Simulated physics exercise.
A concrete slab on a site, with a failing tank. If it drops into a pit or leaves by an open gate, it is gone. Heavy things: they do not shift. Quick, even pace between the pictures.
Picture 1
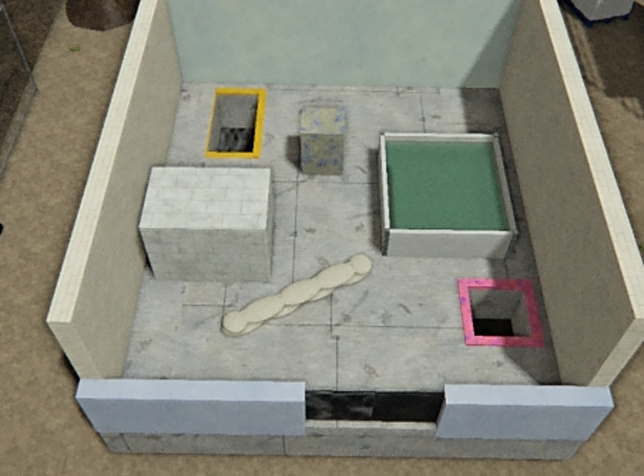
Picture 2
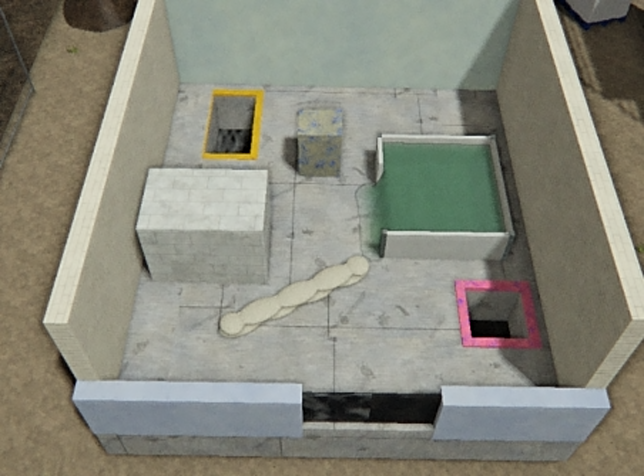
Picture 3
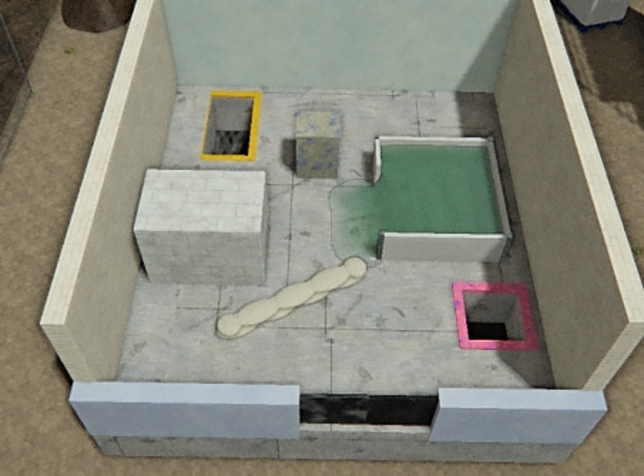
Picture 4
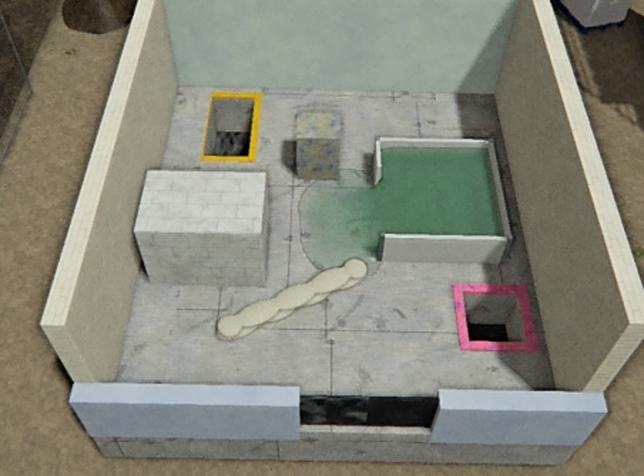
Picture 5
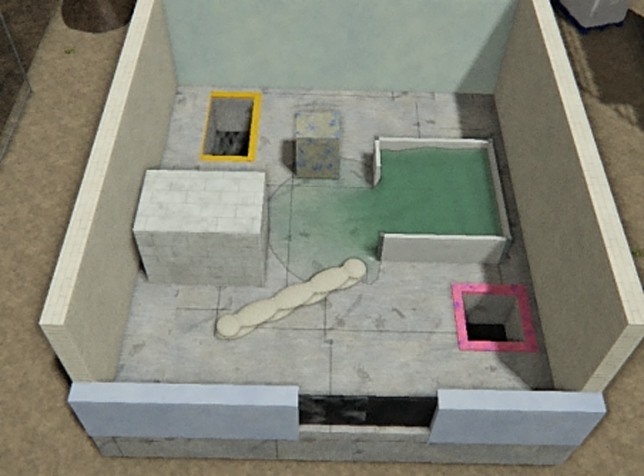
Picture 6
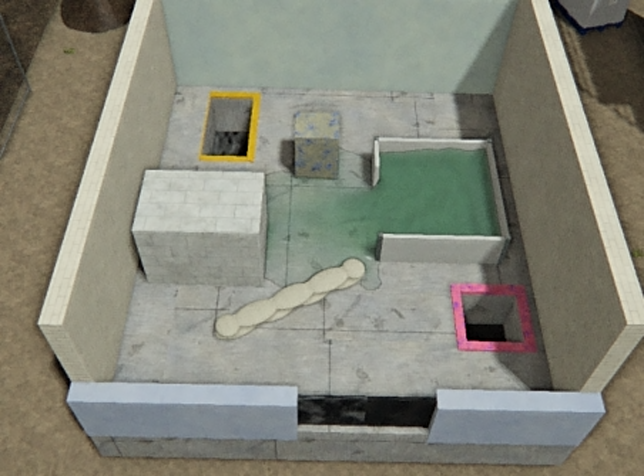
A green pool of water sits in a square, pale-walled tank at the right of a walled concrete slab, seen from above in a nearly still view. A yellow-edged hole, a mottled block and a large white brick block stand left of it, with a pink-edged hole and knobbly cream barrier nearer. The tank's left wall opens, and water spreads leftward across the floor in a thinning sheet.
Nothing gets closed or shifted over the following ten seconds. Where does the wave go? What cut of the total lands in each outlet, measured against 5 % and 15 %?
At the end, gate: The bottom band; yellow pit: The top band; pink pit: The bottom band.
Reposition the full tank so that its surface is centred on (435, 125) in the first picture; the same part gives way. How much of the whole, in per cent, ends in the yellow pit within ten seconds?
Within ten seconds the yellow pit takes 40 percent of the total.
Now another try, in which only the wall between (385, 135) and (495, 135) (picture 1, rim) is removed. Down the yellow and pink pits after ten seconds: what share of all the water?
The yellow pit takes 35 per cent and the pink pit 4 per cent.
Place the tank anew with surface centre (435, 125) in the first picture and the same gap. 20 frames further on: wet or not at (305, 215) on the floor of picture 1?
That spot would be swamped.
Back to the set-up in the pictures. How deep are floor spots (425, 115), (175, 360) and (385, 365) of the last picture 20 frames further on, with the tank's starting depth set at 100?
Roughly 0 per cent, 2 per cent and 0 per cent.
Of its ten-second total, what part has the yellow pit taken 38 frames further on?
Estimated share: About 65 %.
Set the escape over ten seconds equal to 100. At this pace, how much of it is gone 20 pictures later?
Roughly 20 %.
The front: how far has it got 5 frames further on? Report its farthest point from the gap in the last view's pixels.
The wet point farthest out is around (157, 181).
A moment on, water covers 20 % of the floor; the gate 0 %, the yellow pit 0 %, the pink pit 0 %.
Next, water covers 30 % of the floor; the gate 0 %, the yellow pit 1 %, the pink pit 0 %.
Then, water covers 40 % of the floor; the gate 0 %, the yellow pit 6 %, the pink pit 0 %.
Later, water covers 65 % of the floor; the gate 0 %, the yellow pit 20 %, the pink pit 0 %.
In the end, water covers 90 % of the floor; the gate 0 %, the yellow pit 32 %, the pink pit 0 %.
